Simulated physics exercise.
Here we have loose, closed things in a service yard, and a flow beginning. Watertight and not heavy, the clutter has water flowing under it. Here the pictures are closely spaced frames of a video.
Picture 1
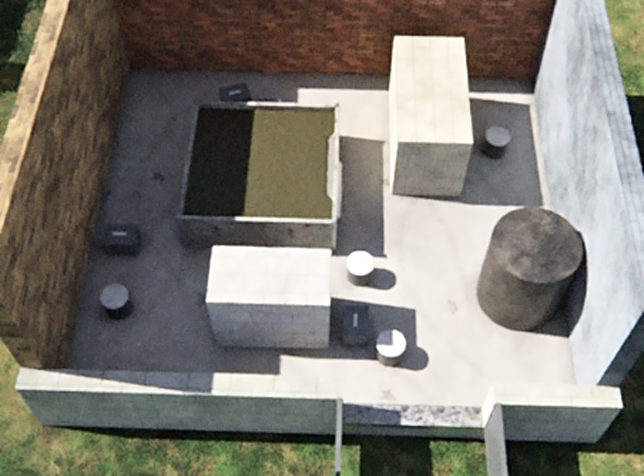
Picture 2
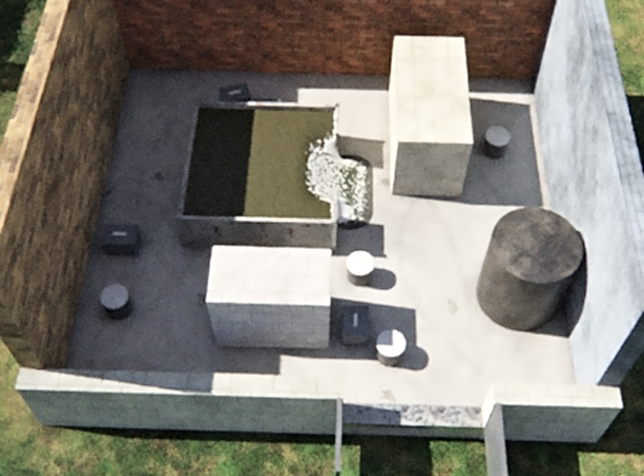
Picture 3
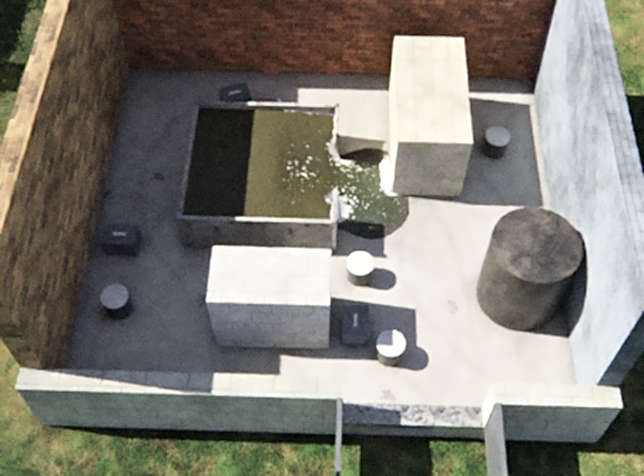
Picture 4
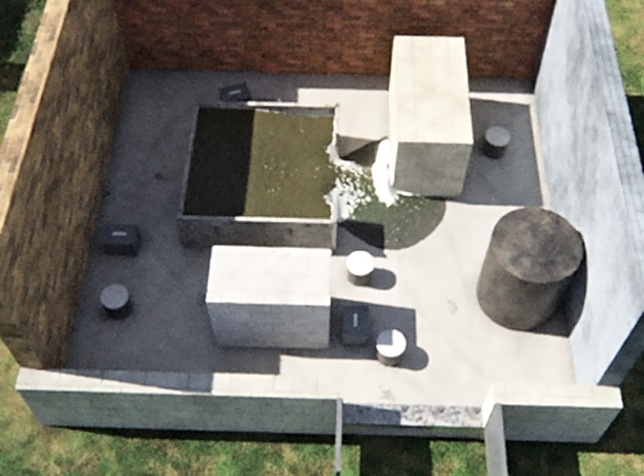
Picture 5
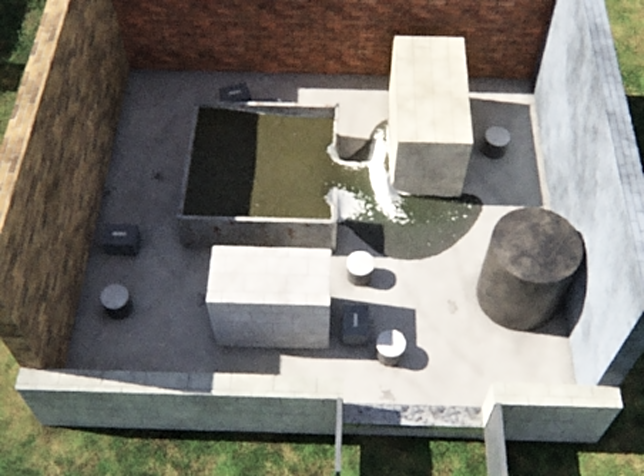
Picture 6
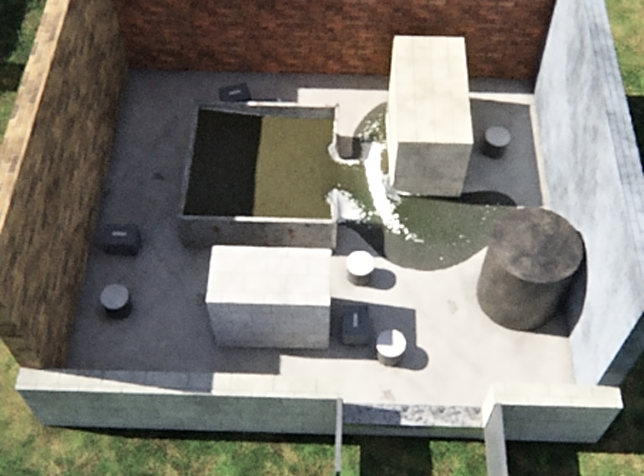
Murky green water burst through the right side of a walled tank in a service yard, foamed against a pale block, and spread across the floor to the dark cylinder while the scattered containers stayed put.
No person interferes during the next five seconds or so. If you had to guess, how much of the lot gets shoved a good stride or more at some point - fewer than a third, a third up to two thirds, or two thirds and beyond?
Portion: Beneath a third.
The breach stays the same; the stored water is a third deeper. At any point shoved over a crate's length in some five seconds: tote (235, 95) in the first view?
My reading is that it travelled at least that.
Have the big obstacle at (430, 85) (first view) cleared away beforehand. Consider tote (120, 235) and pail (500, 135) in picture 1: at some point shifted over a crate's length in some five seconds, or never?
Not beyond that, then beyond that.
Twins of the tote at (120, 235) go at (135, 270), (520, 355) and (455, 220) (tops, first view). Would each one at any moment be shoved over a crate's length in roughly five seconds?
So, in order, the copies go nowhere much, nowhere much, a long way.
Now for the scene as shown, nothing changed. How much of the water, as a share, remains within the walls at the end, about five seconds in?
I'd put it near 90 per cent.
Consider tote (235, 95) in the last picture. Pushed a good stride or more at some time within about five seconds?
Answer for this object: Driven that far.
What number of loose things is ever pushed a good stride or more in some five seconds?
The figure is 1.
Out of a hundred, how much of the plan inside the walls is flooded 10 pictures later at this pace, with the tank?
Roughly 45 in a hundred.
A moment on, 0 of 8 are well off their spots; 0 afloat.
Next, 0 of 8 are well off their spots; 0 afloat.
Later, 1 of 8 are well off their spots; 1 afloat.
In the end, 1 of 8 are well off their spots, and 1 have been at some point; 2 afloat.
